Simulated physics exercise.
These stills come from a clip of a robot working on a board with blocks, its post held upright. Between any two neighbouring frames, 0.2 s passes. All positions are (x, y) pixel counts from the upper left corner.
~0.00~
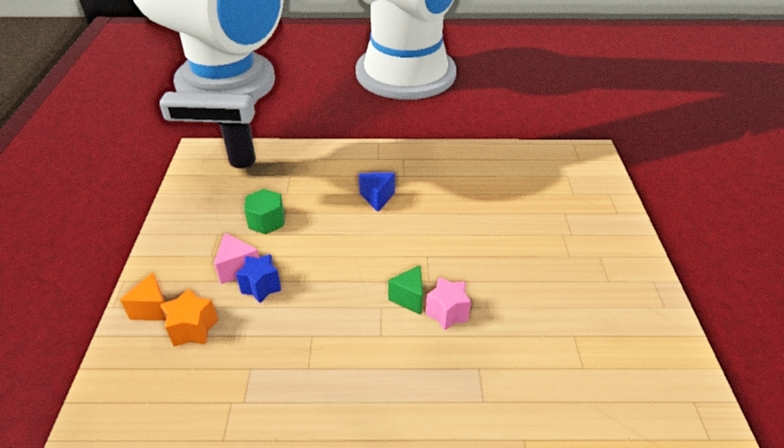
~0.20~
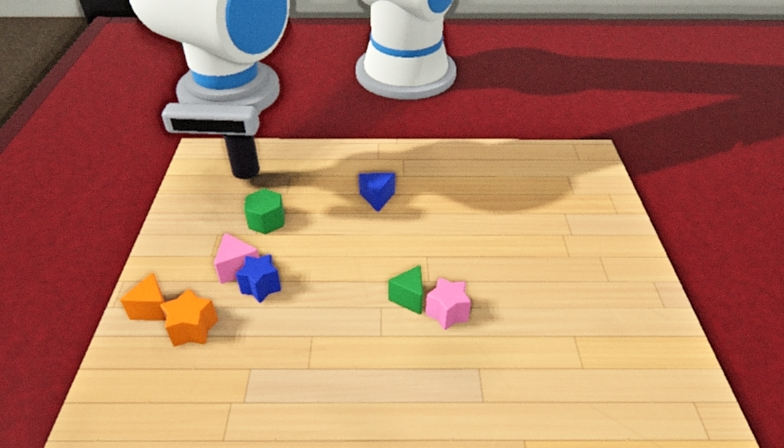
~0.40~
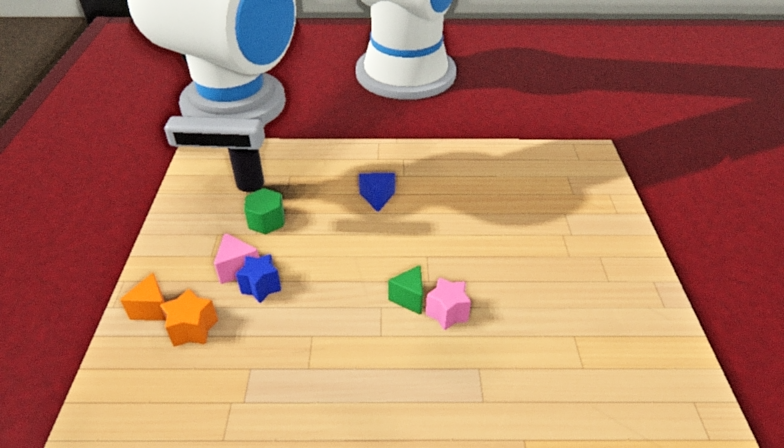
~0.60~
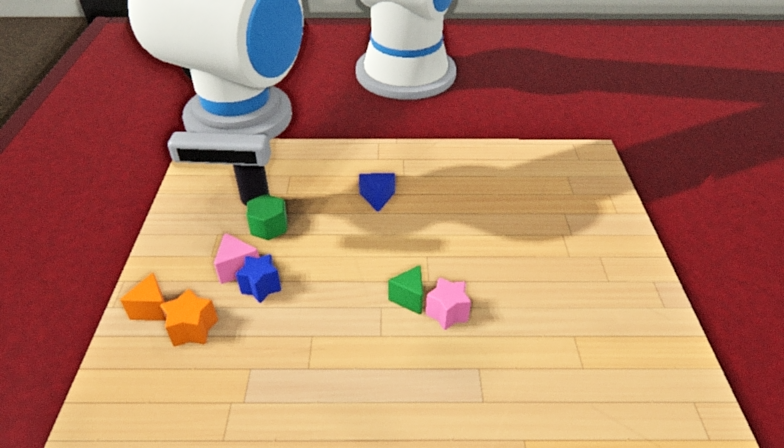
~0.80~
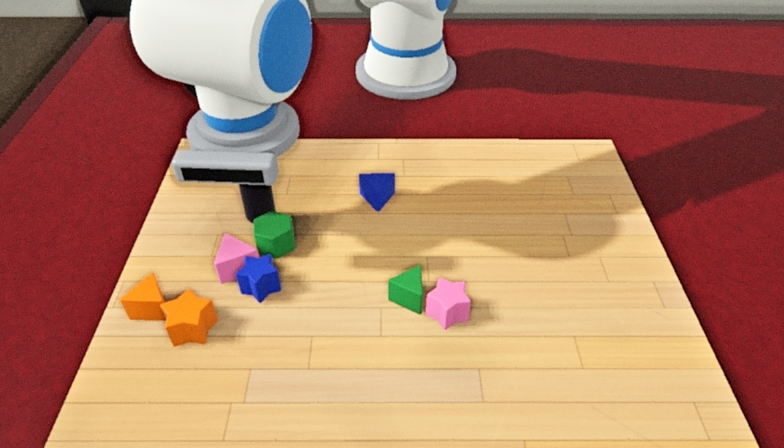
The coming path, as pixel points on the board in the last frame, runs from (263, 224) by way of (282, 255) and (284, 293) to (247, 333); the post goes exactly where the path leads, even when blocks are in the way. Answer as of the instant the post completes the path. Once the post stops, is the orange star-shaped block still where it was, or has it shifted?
That block slides.
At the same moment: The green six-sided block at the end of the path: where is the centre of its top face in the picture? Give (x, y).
Put as a pixel place, it's (304, 299).
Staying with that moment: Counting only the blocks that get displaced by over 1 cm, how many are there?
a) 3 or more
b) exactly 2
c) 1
Correct choice: A.
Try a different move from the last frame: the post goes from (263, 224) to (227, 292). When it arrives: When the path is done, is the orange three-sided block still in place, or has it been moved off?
From what I can tell, it will keep its place.
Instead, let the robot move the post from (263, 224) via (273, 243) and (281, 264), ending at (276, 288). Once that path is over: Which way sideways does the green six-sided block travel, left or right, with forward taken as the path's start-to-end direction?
It gets pushed left.
On the path given first. One third of the way, post (281, 247); blue star-shaped block (256, 275), turned 45° clockwise; green six-sided block (291, 258).
Two thirds of the way, post (282, 286); blue star-shaped block (243, 291), turned 95° clockwise; green six-sided block (303, 296), turned 15° anticlockwise.
At the end, post (245, 324); orange three-sided block (140, 288); orange star-shaped block (164, 310); blue star-shaped block (204, 311), turned 160° clockwise; green six-sided block (304, 299), turned 20° anticlockwise.
